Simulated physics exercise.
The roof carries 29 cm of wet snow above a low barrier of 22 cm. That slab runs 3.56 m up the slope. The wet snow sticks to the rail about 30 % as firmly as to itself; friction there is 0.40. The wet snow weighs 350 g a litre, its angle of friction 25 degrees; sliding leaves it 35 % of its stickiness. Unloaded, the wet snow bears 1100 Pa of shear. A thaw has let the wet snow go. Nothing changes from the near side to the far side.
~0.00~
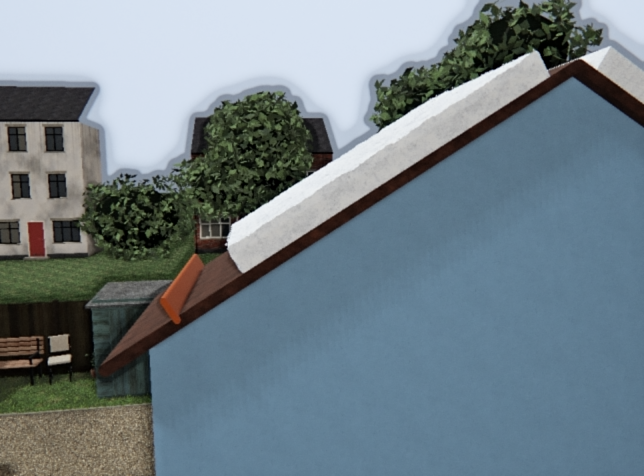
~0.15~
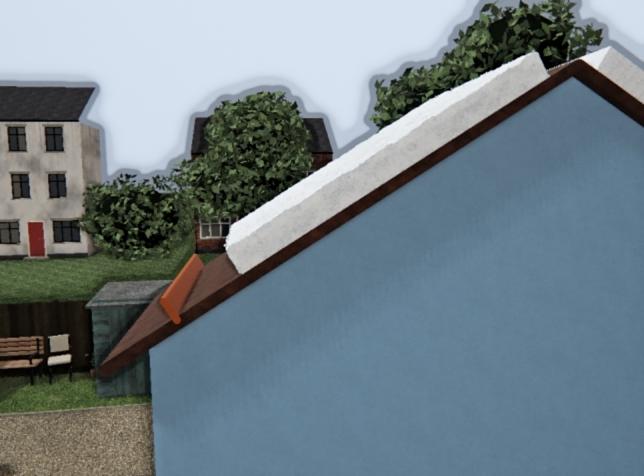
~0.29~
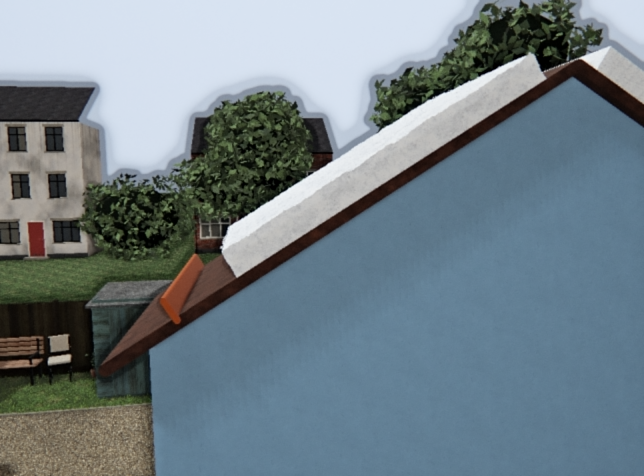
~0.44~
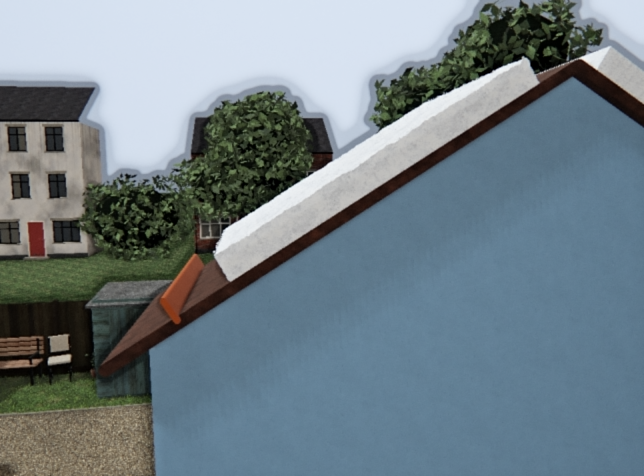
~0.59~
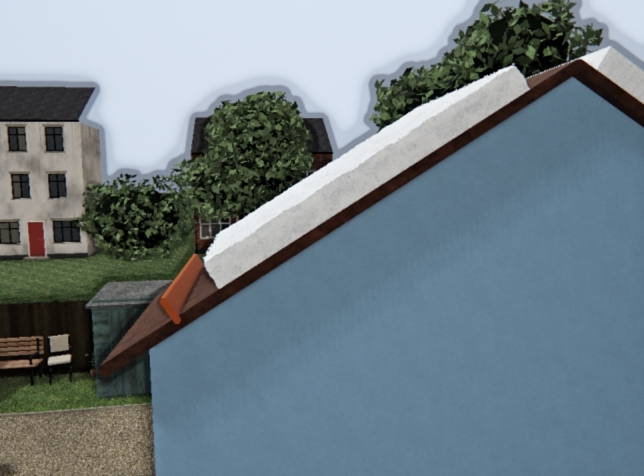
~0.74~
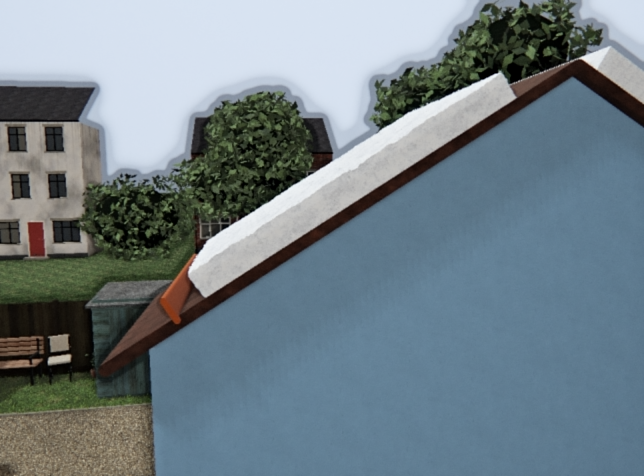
A garden beside a blue-walled building is seen side-on from near roof height, under a pale sky. A thick white slab of snow lies on the brown roof's left slope above an orange barrier, with green trees behind, and a pale house with a red door, a shed and a bench at left. The slab slides slowly down leftward, gradually quickening and closing the gap to the barrier, while the camera stays still.
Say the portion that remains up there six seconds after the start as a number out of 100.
Close to 87 per cent.
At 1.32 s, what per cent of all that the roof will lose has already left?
Some 0 per cent.
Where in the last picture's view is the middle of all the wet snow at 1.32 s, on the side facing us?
Around (290, 222).
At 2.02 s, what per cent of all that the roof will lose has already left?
Some 60 per cent.
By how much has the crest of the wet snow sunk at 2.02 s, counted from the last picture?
Roughly 0.6 m.
By 1.32 s, 100 % of the snow is on the roof.
By 2.02 s, 93 % of the snow is on the roof.
By 2.71 s, 87 % of the snow is on the roof.
By 3.40 s, 87 % of the snow is on the roof.
By 6.00 s, at the end, 87 % of the snow is on the roof.
